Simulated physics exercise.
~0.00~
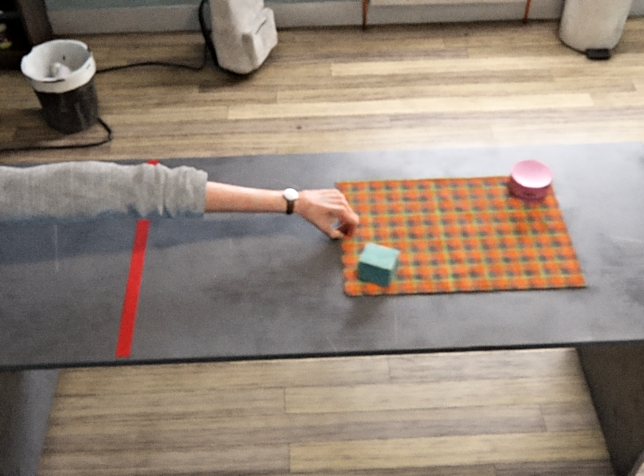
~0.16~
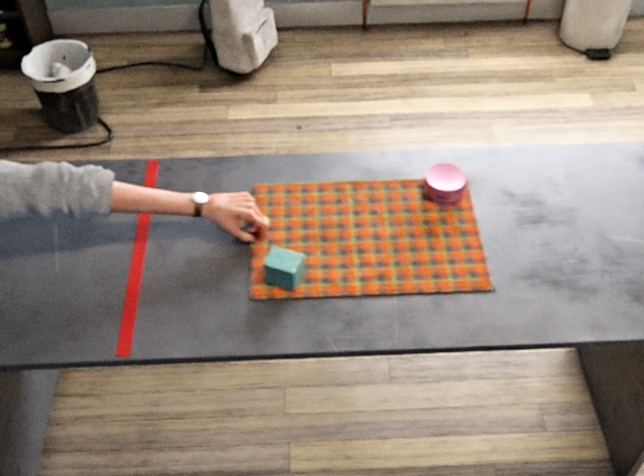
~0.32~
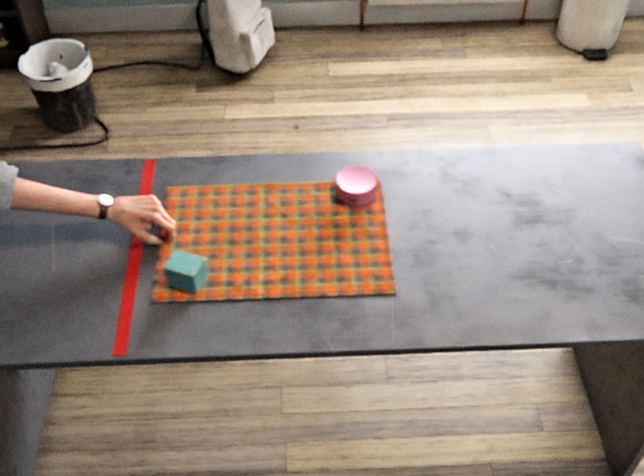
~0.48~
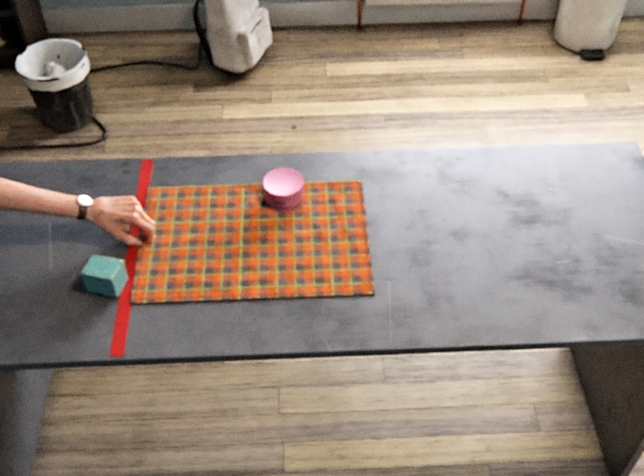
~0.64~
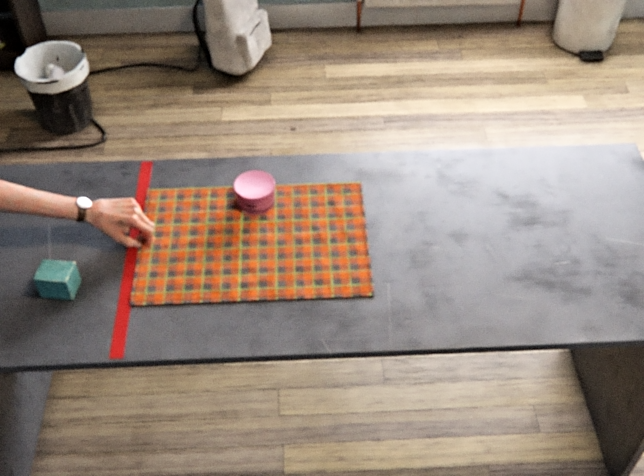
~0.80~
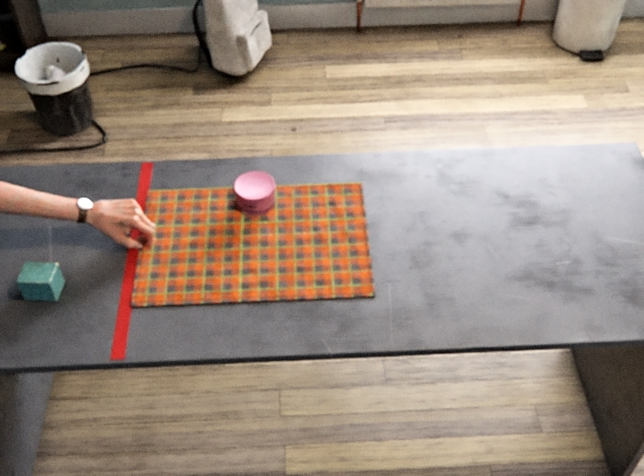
A hand pulled an orange checkered table runner left across a dark desk and stopped at the red tape, where the turquoise block slid off the front and came to rest beyond the line, while the pink tub shifted forward but stayed on the cloth.
